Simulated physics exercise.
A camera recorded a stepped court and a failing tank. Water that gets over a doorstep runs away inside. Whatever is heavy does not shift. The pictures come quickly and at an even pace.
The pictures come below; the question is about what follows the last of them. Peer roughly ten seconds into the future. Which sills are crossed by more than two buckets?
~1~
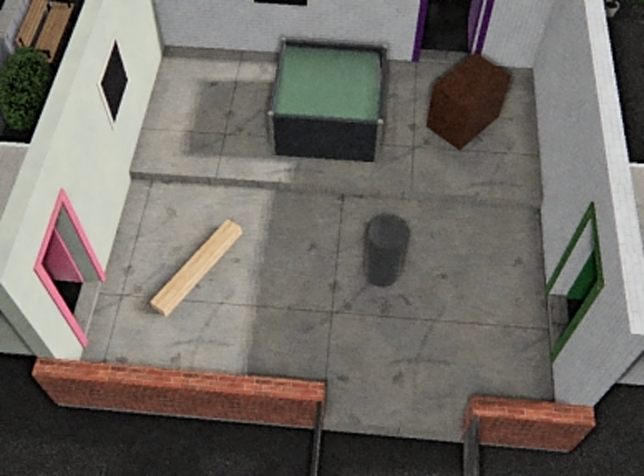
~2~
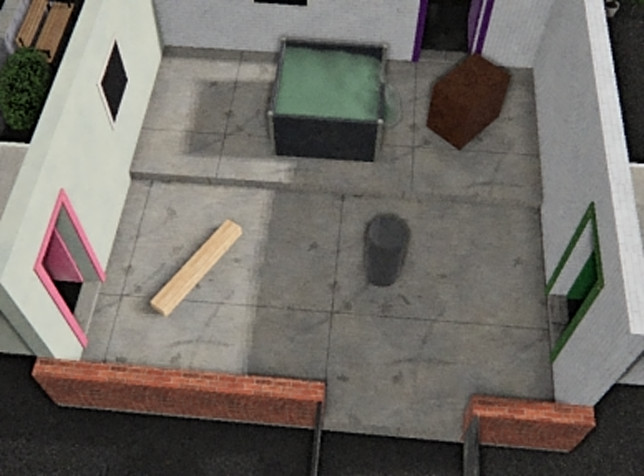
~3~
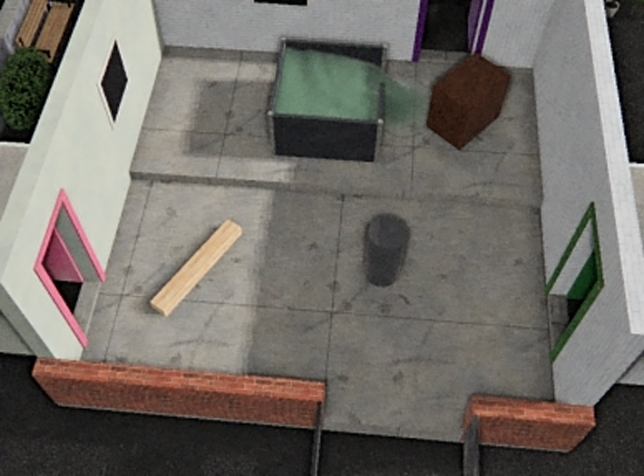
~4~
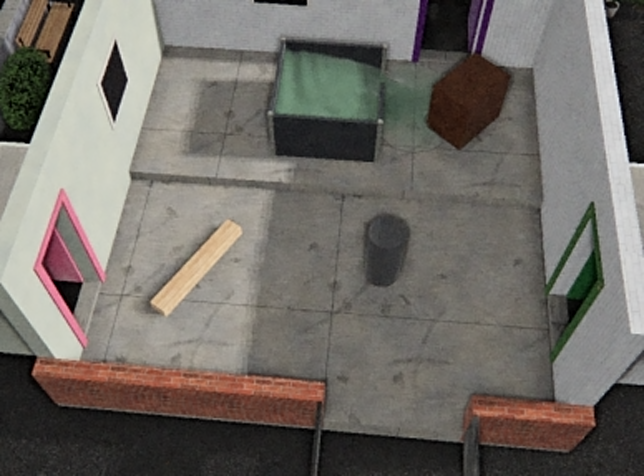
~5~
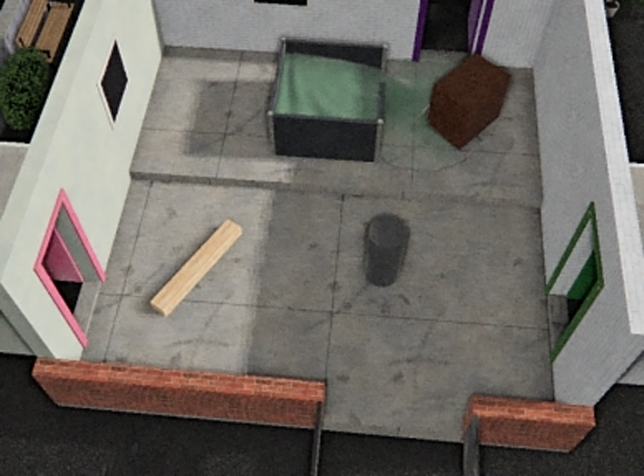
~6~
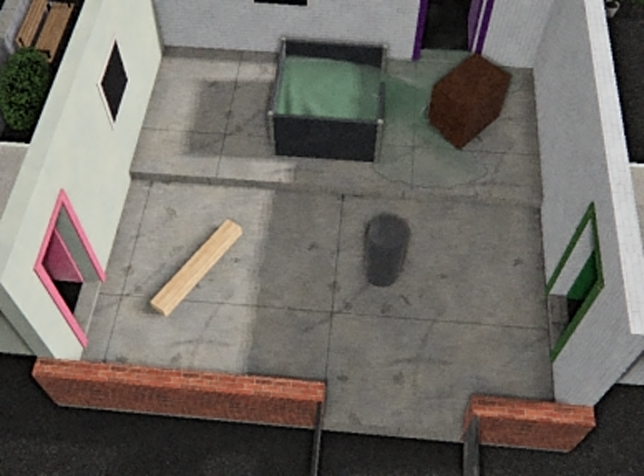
The green door sill is not crossed by that much. The pink door sill is not crossed by that much. The purple door sill is crossed by more than that.
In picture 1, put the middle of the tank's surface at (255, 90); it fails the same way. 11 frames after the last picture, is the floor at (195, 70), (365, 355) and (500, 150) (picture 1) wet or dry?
Result: Spared; spared; inundated.
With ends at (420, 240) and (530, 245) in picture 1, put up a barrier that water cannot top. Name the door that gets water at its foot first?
I'd name the door marked purple.
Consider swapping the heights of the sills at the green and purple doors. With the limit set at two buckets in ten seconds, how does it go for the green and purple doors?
My reading: The green door stays under, the purple door passes that mark.
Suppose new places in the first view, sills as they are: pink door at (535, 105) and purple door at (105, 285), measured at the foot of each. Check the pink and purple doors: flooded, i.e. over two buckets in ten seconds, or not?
Briefly, the pink door comes in over while the purple door comes in under.
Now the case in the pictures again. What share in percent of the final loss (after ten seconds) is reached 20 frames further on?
It comes to around 45 per cent.
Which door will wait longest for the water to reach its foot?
From what the pictures show, it's the door marked pink.
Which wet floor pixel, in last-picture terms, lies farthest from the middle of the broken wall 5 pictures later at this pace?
Around (541, 245).
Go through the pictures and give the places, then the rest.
Still water in the open tank at (330, 83), in the first frame.
The front is at a hidden place, out from the gap at (379, 93), in the second frame.
The front is at a hidden place, out from the gap at (379, 95), in the third frame.
The front is at a hidden place, out from the gap at (379, 95), in the fourth frame.
The front is at a hidden place, out from the gap at (379, 95), in the fifth frame.
Water pours out at (379, 95) and has run to (518, 78), in the sixth frame.
A moment on, water covers 15 % of the floor; the green door not reached, the pink door not reached, the purple door far over two buckets in.
Next, water covers 30 % of the floor; the green door wet at the sill, nothing in, the pink door not reached, the purple door far over two buckets in.
Then, water covers 40 % of the floor; the green door wet at the sill, nothing in, the pink door not reached, the purple door far over two buckets in.
Later, water covers 45 % of the floor; the green door wet at the sill, nothing in, the pink door not reached, the purple door far over two buckets in.
In the end, water covers 65 % of the floor; the green door wet at the sill, nothing in, the pink door wet at the sill, nothing in, the purple door far over two buckets in.
